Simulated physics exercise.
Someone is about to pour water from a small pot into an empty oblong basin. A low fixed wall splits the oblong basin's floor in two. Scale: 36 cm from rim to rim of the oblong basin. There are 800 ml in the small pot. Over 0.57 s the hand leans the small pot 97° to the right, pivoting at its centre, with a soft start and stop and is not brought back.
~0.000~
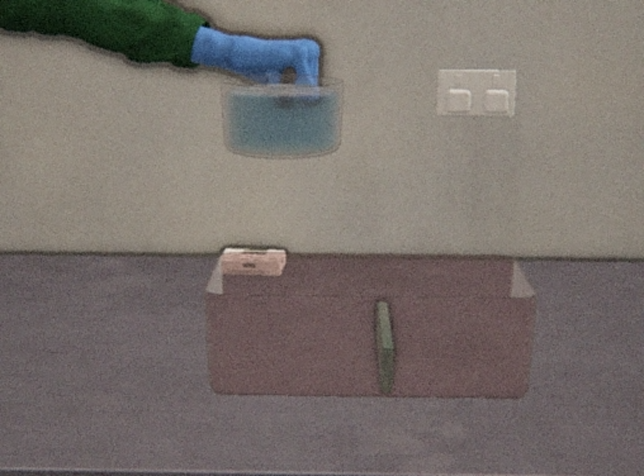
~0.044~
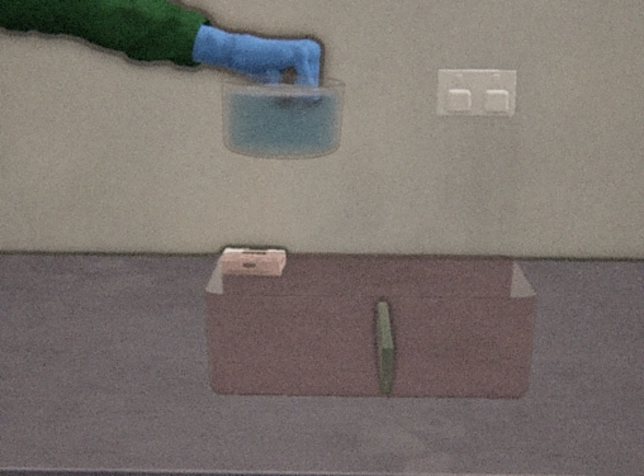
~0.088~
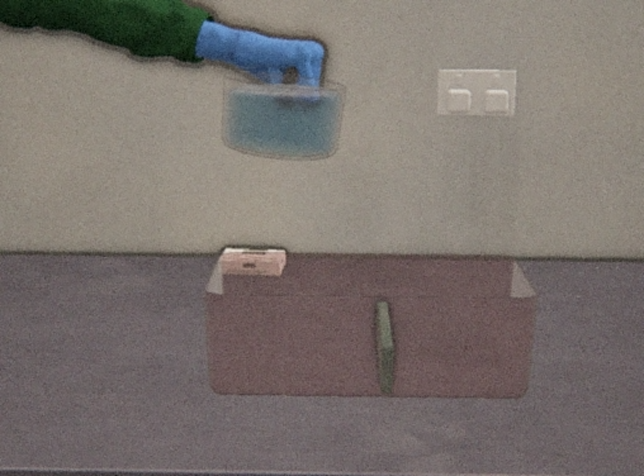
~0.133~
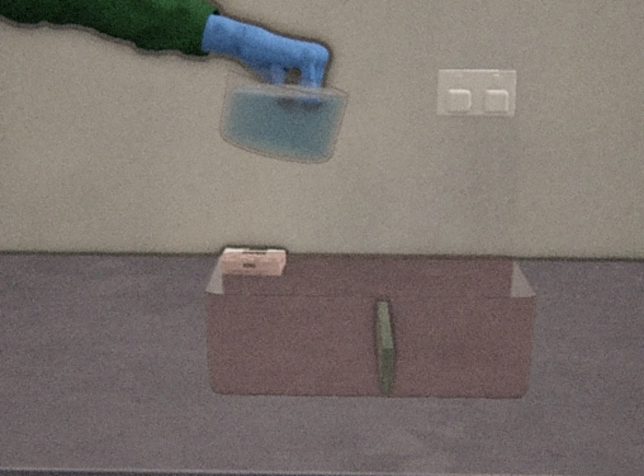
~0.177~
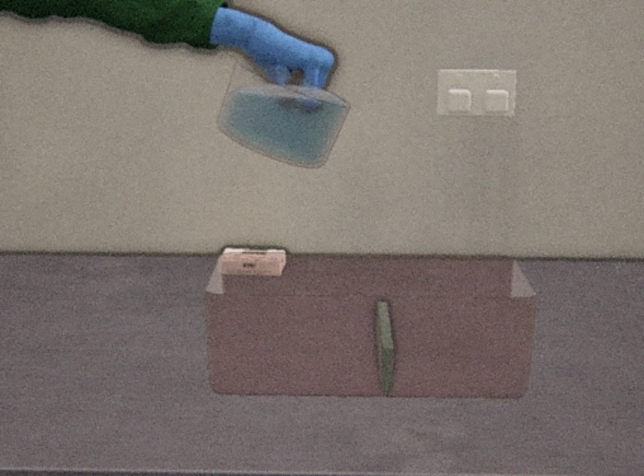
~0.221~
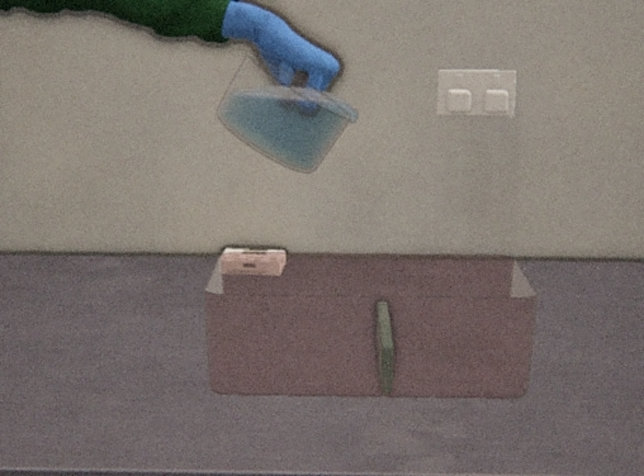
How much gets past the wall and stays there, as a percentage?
Roughly 77 per cent is past the wall.
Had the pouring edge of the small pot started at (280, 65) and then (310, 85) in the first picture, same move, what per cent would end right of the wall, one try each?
In turn about 5 and 30 per cent.
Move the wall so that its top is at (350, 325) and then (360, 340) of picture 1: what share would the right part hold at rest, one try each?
In turn about 90 and 85 per cent.
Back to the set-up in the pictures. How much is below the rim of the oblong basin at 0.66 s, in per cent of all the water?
About 78 per cent.
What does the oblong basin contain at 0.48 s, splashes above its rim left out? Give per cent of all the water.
About 16 per cent.
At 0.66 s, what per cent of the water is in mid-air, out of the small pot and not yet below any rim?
Some 12 per cent.
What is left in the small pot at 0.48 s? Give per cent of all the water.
Near 36 in a hundred.
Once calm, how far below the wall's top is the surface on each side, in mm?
Left about 50 mm, right about 30 mm.
Then, 0.48 s in, the tilt is 91° and 35 per cent is still to pour, 1 is left of the wall and 14 right of it.
Then, 0.66 s in, the tilt is 97° and 10 per cent is still to pour, 8 is left of the wall and 69 right of it.
Then, 0.86 s in, the tilt is 97° and 2 per cent is still to pour, 16 is left of the wall and 76 right of it.
Then, 1.07 s in, the tilt is 97° and 1 per cent is still to pour, 20 is left of the wall and 77 right of it.
Finally, 22 per cent lies left of the wall, 77 right of it and 1 outside.
